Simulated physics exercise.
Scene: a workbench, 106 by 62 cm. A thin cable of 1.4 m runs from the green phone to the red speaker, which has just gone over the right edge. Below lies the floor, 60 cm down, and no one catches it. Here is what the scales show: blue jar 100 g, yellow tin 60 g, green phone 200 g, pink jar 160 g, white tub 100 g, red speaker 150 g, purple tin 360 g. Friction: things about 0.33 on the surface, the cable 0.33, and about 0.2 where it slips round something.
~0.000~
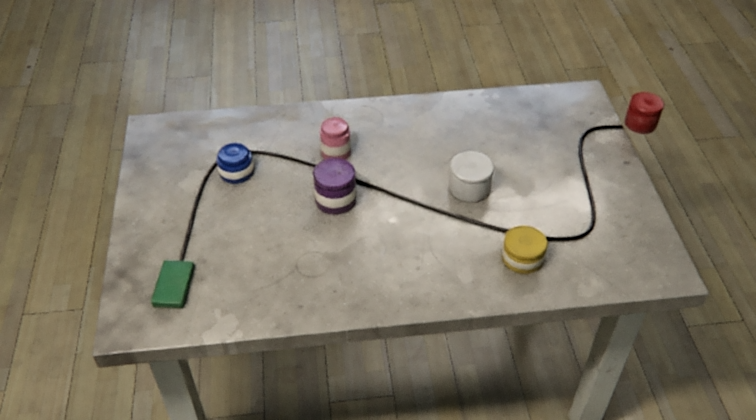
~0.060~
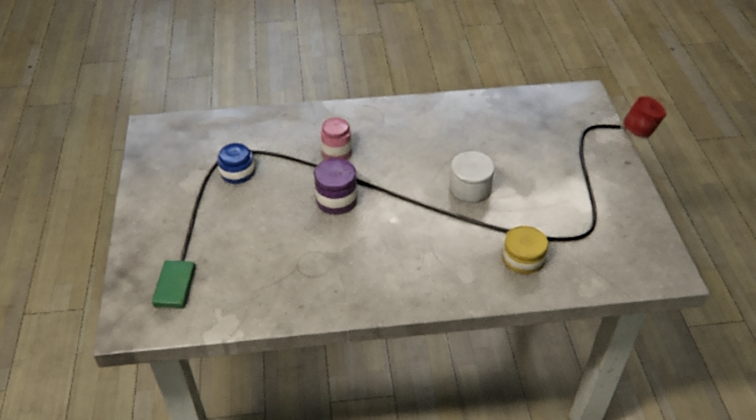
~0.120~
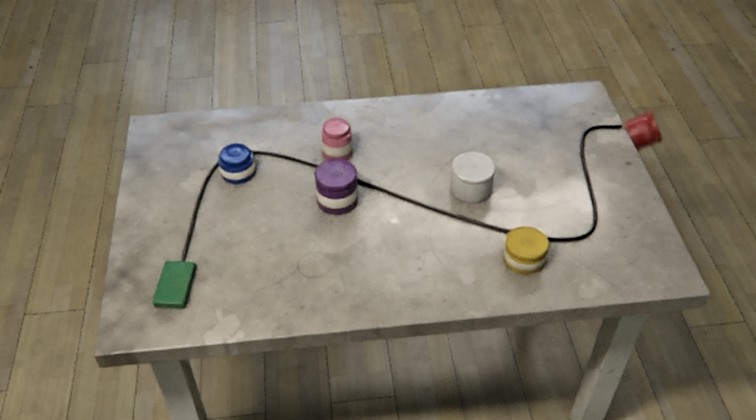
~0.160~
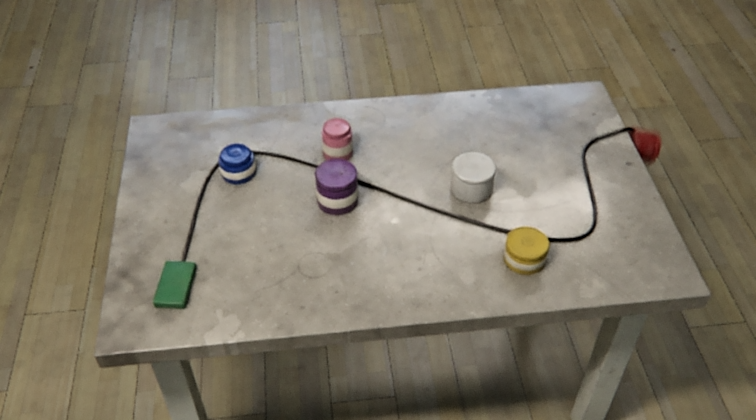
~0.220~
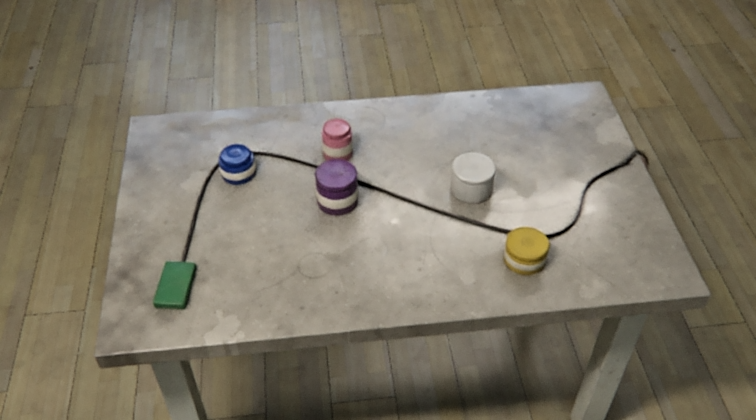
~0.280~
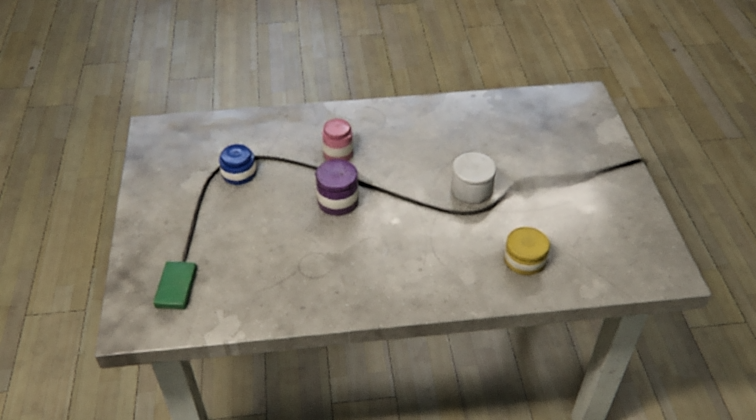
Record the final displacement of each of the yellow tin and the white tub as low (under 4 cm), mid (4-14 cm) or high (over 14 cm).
Yellow tin - low; white tub - mid.
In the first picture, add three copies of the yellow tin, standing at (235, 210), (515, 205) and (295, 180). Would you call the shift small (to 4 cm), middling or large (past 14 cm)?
In turn, the three show a medium amount of movement, a lot of movement and a medium amount of movement.
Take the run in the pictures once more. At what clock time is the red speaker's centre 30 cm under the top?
Estimate: About 0.32 s.
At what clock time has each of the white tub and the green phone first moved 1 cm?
For the white tub it's 0.34 s, while the green phone gets there at 0.50 s.
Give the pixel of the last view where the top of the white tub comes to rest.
Resting point is at approximately (474, 132).
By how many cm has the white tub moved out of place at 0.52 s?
White tub: 10 cm.
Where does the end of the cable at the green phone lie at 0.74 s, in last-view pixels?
Roughly (224, 259).
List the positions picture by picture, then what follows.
In the first frame, shows, yellow tin (526, 240); white tub (472, 165); cable runs through (580, 149) (564, 239) (417, 202) (289, 158) (195, 206).
In the second frame, shows, red speaker (648, 106); cable runs through (581, 149) (418, 202) (196, 206).
In the third frame, shows, red speaker (643, 131); cable runs through (582, 150) (419, 203) (197, 206).
In the fourth frame, shows, red speaker (640, 146); cable runs through (585, 150) (419, 203) (197, 207).
In the fifth frame, shows, cable runs through (635, 154) (419, 203) (197, 207).
In the sixth frame, shows, yellow tin (528, 242); white tub (475, 166); cable runs through (556, 181) (429, 206) (299, 163) (198, 207).
By 0.5 s, the cable's tail end at (190, 261); white tub 9 cm off its start, blue jar 19 cm off its start, red speaker over the edge.
By 0.7 s, the cable's tail end at (224, 259); white tub 10 cm off its start, blue jar 29 cm off its start, red speaker over the edge.
By 1.0 s, the cable's tail end at (224, 259); white tub 10 cm off its start at (474, 132), blue jar 29 cm off its start at (323, 239), red speaker over the edge.
By 1.2 s, the cable's tail end at (224, 259); white tub 10 cm off its start, blue jar 29 cm off its start, red speaker over the edge.
By 2.4 s, the cable's tail end at (224, 259); white tub 10 cm off its start at (474, 132), yellow tin 0 cm off its start at (528, 242), blue jar 29 cm off its start at (323, 239), red speaker over the edge.
